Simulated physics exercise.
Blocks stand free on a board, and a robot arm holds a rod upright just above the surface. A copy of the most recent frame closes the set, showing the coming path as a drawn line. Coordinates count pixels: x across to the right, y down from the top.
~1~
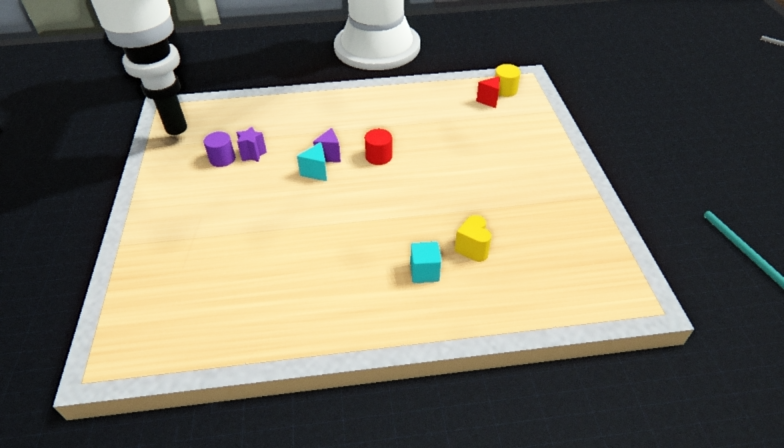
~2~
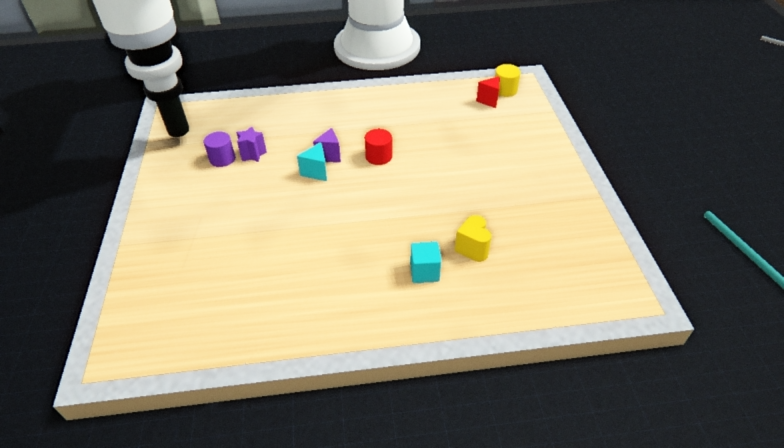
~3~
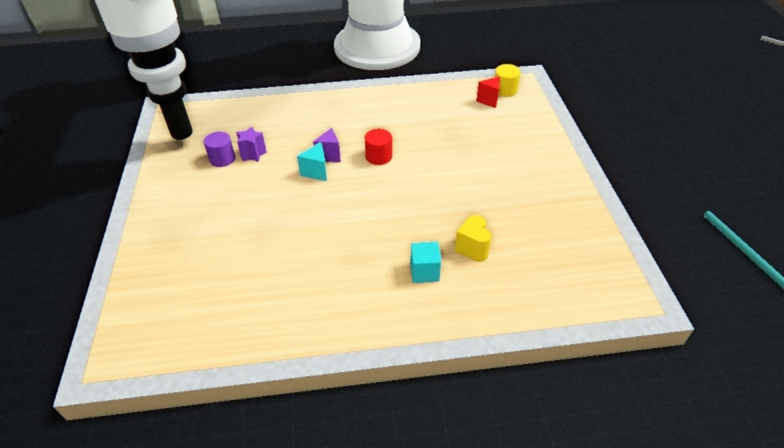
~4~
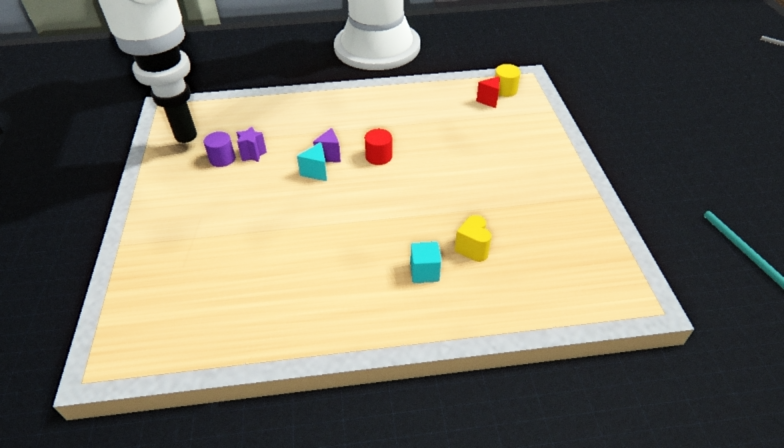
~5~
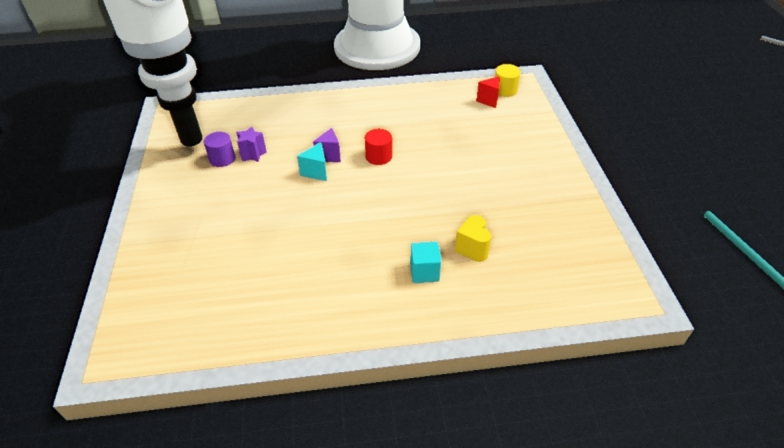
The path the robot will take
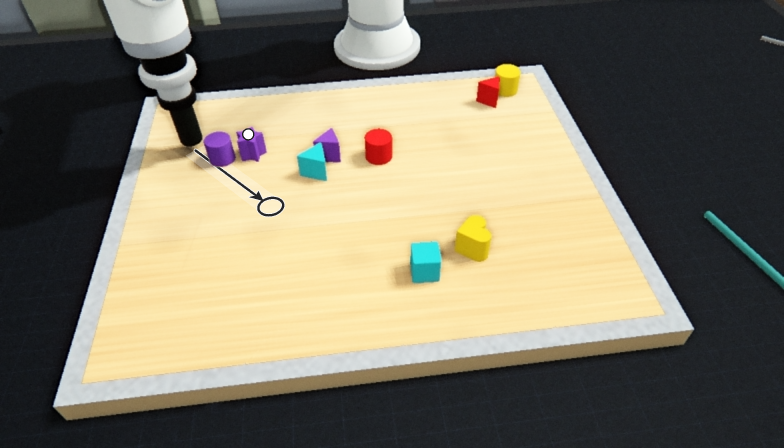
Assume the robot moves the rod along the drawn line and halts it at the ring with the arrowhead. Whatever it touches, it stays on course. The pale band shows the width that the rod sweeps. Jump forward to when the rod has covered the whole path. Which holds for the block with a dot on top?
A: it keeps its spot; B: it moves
My pick is B.
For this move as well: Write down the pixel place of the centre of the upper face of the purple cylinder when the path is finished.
The purple cylinder ends near (257, 152).
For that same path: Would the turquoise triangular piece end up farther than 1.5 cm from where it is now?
No - that is not the case.
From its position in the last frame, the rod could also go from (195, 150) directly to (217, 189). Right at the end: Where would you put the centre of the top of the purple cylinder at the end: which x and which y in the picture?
Located at (227, 147).
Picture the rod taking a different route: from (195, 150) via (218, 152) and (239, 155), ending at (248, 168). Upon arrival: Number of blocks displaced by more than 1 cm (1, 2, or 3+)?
Moved: 2.
The drawn path runs from (195, 150) directly to (271, 206); the dot is on the purple star block.
What follows on the original path. One third of the way, rod (216, 159); purple cylinder (238, 147); purple star block (255, 134), turned 45° anticlockwise.
Two thirds of the way, rod (242, 177); purple cylinder (257, 152); purple star block (257, 134), turned 65° anticlockwise.
At the end, rod (268, 197); purple cylinder (257, 152); purple star block (257, 134), turned 65° anticlockwise; turquoise triangular piece not moved.
